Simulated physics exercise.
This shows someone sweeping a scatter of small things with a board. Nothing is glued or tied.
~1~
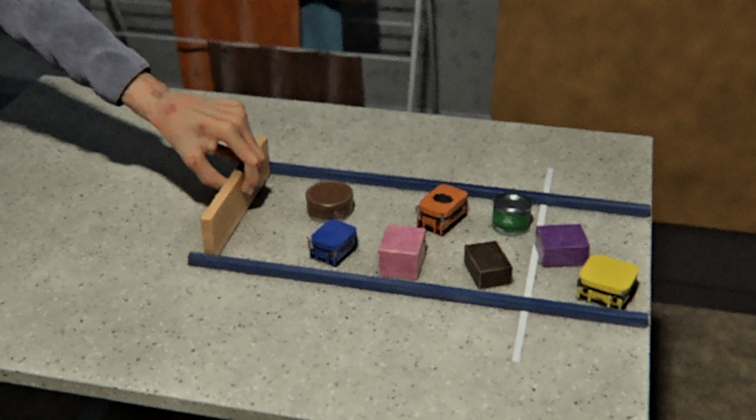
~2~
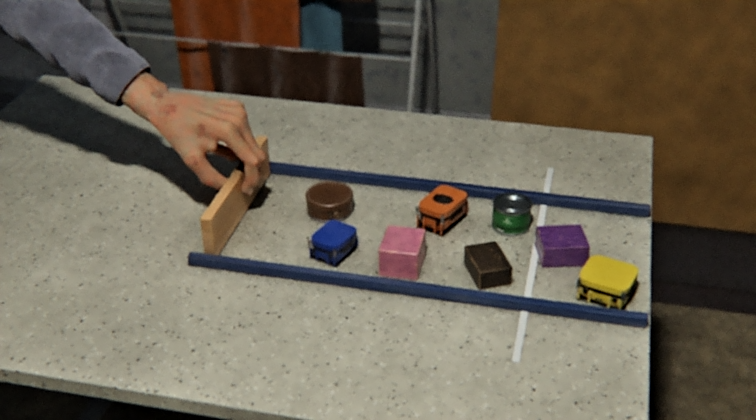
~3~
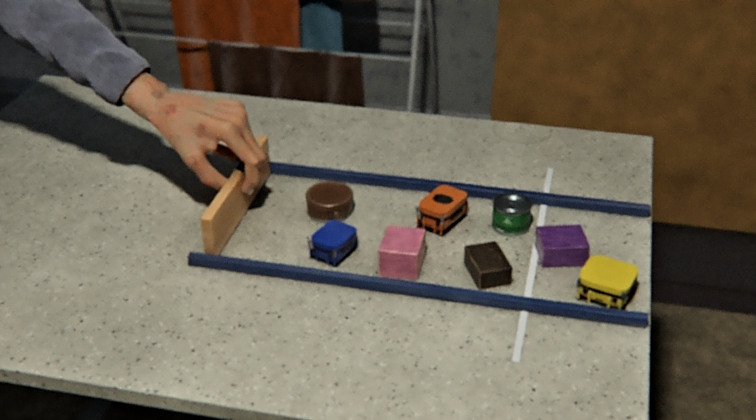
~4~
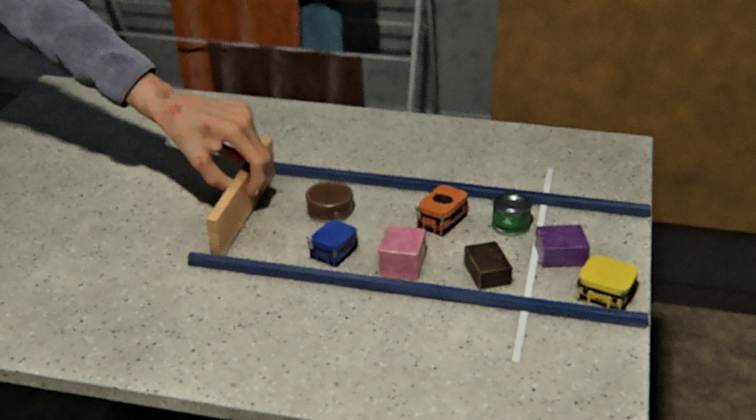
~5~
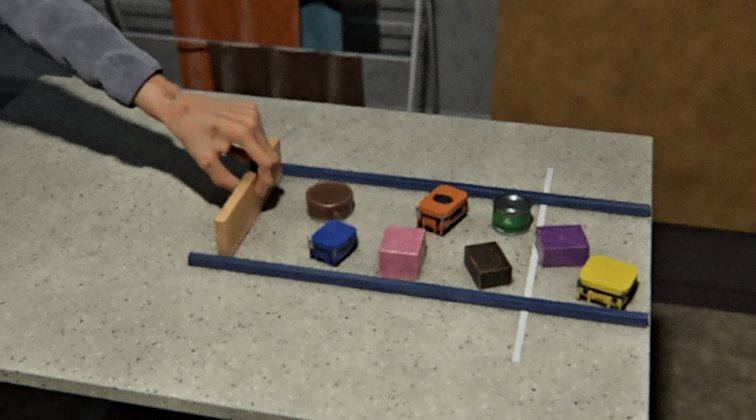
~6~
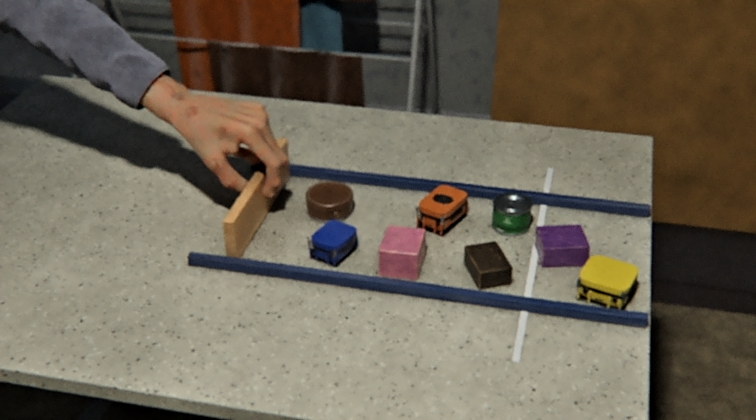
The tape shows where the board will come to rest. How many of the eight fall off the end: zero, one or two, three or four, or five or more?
Here the number that fall off is one or two.
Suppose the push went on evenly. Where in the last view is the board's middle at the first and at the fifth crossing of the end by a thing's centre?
Its middle is around (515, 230) and later (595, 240).
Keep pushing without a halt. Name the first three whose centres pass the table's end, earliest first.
Earliest first: The yellow case, then the green pot, then the black block.
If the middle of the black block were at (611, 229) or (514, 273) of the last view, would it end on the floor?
In turn it falls; does not fall.
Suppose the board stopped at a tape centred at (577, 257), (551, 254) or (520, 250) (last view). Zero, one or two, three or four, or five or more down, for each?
The falls would be three to four; one to two; none.
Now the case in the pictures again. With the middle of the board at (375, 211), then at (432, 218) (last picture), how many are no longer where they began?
First 4, then 6.
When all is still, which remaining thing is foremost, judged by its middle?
The green pot.
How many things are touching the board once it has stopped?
It touches 2.
A little later, none off yet; yellow case at rest near (608, 283); purple block at rest near (562, 245); green pot at rest near (512, 214).
When it is over, the number that fall off is one or two; down, yellow case.
